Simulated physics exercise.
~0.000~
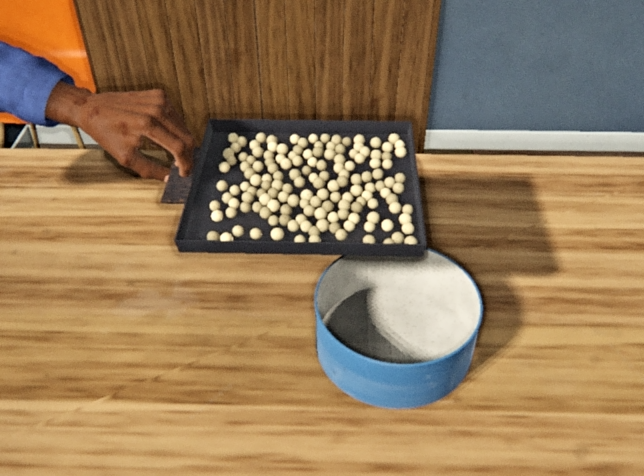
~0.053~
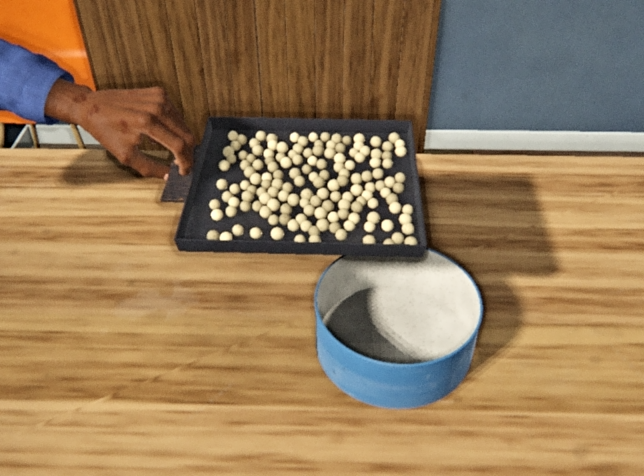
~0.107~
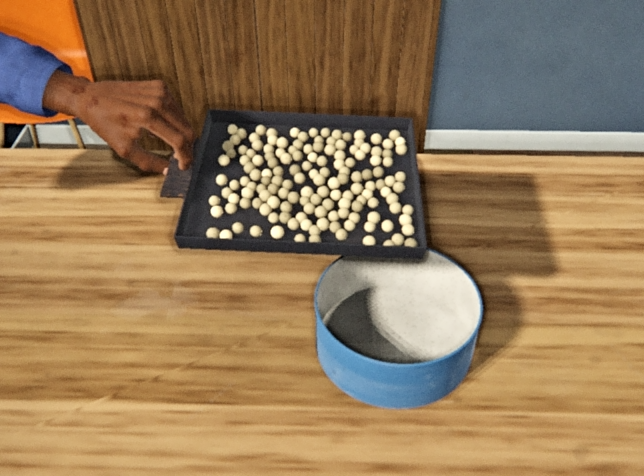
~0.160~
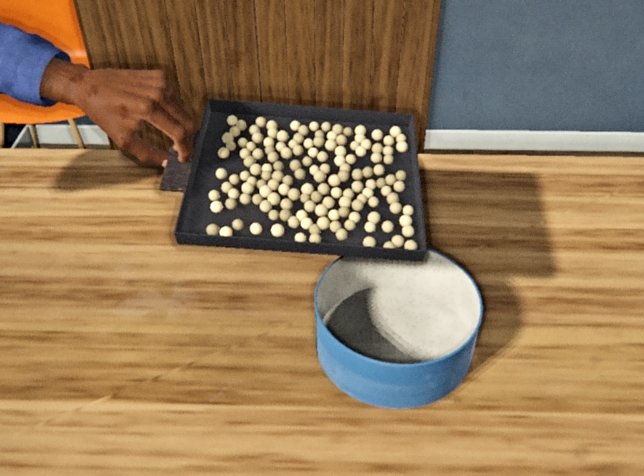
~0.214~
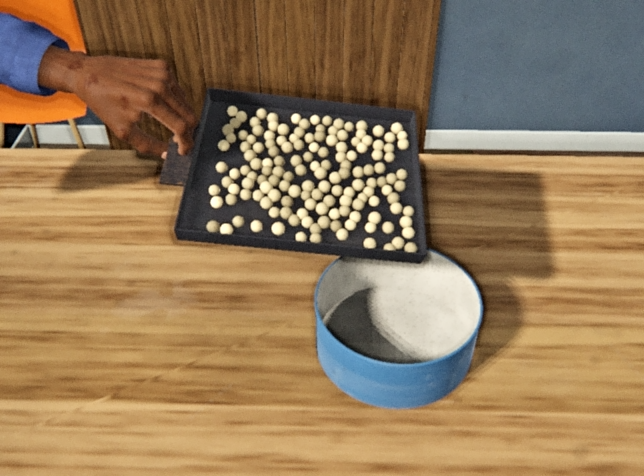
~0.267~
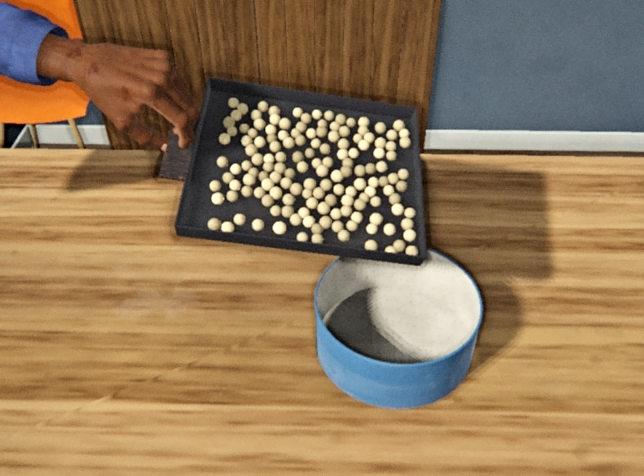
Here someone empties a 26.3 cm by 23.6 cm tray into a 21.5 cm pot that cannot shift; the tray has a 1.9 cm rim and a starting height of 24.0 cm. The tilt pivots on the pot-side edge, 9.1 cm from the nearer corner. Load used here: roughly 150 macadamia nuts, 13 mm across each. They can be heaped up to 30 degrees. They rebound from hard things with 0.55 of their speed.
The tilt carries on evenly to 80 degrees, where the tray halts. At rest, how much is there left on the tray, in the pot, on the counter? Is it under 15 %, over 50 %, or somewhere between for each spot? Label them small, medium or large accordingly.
Left on the tray - large, pot - small, counter - small.
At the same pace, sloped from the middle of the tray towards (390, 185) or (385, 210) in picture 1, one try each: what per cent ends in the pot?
Roughly 0 per cent on the first try and 0 per cent on the second.
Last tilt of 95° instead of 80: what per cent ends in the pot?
Estimated share: About 70 %.
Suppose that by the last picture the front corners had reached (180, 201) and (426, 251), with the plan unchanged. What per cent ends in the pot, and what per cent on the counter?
You'd end with pot at 5 and counter at 0.
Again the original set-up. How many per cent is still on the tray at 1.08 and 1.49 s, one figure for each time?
100 then 100.
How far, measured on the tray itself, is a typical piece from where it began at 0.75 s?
About 5 cm.
Then, at 0.75 s, tilt 45 degrees; the tray holds 100 %, the pot 0 %.
After 1.08 s, tilt 67 degrees; the tray holds 100 %, the pot 0 %.
Then, at 1.49 s, tilt 80 degrees; the tray holds 100 %, the pot 0 %.
At rest (1.9 s), tray 100 %, pot 0 %, counter 0 %.
